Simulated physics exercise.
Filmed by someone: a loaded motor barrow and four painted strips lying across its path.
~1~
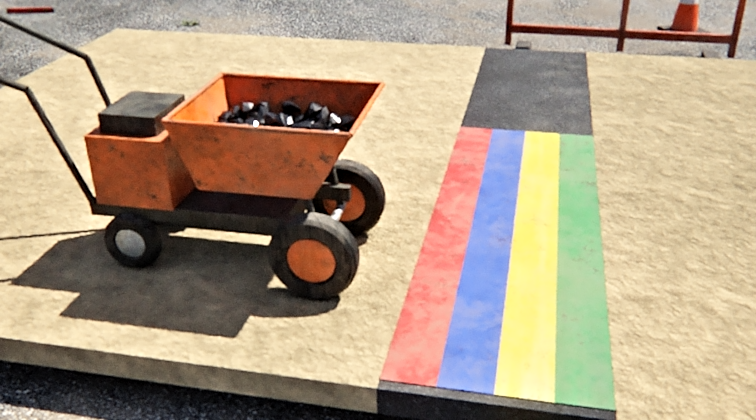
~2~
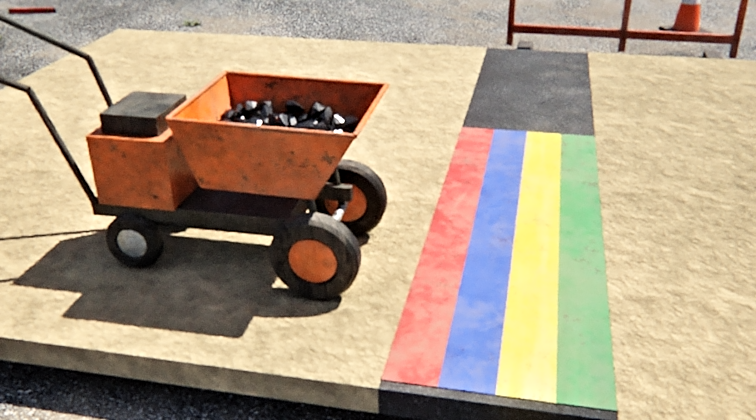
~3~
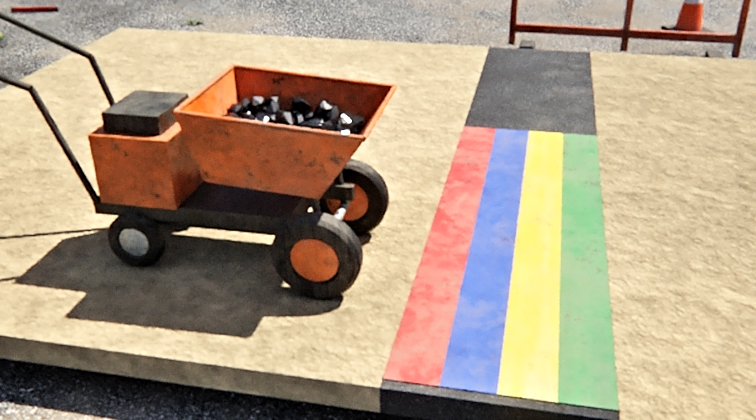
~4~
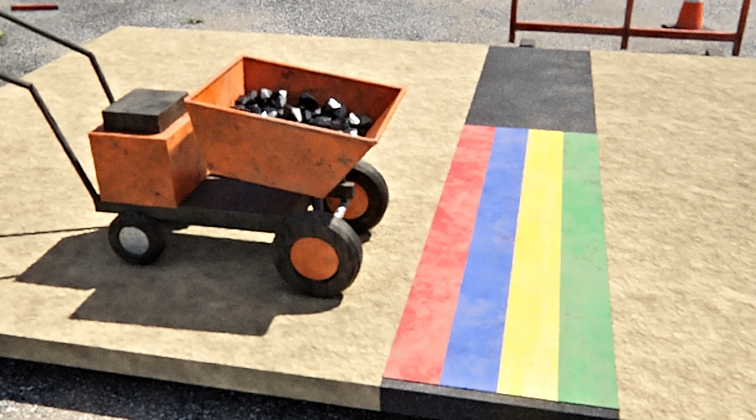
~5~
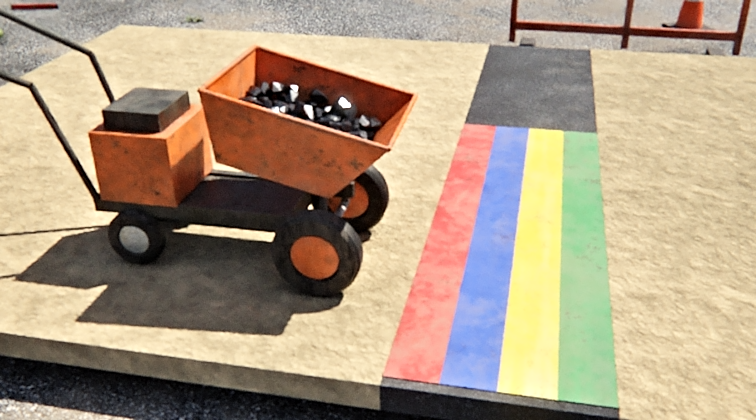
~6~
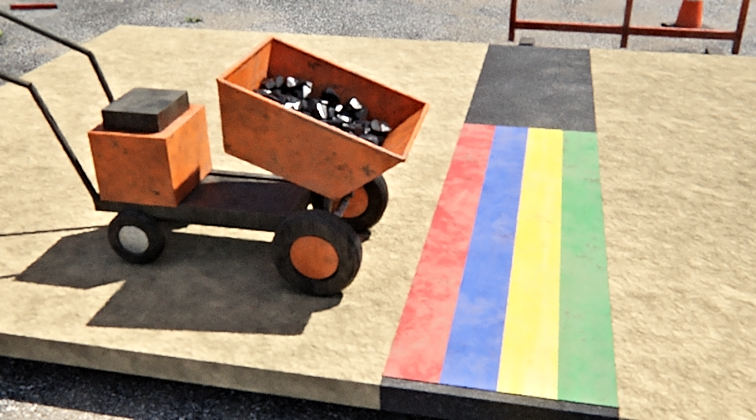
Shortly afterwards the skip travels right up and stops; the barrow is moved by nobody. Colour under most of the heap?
Blue.
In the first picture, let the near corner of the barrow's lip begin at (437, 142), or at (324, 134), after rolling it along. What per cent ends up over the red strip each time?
About 0 % and about 20 %.
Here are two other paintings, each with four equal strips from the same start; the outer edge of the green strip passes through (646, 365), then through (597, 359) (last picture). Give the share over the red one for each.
The first comes to 10 per cent and the second to 0 per cent.
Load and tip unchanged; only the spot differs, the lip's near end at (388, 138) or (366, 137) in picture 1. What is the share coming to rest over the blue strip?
10 and 30 percent, in that order.
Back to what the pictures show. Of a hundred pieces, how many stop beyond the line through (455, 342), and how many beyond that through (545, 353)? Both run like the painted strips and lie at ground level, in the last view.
I reckon some 70 per cent and some 10 per cent.
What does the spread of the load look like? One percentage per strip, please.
Red: About 5; blue: About 40; yellow: About 20; green: About 5.
Just after the last frame, skip tipped steeply; every one in the skip.
A moment on, skip tipped steeply; almost all in the skip; about a tenth over the blue strip; just a few over the yellow strip.
Further on, skip tipped right over; roughly a third in the skip; just a few over the red strip; roughly a third over the blue strip; roughly a quarter over the yellow strip; about a tenth over the green strip.
When it is over, skip tipped right over; roughly a quarter in the skip; about a tenth over the red strip; roughly a third over the blue strip; roughly a quarter over the yellow strip; about a tenth over the green strip.
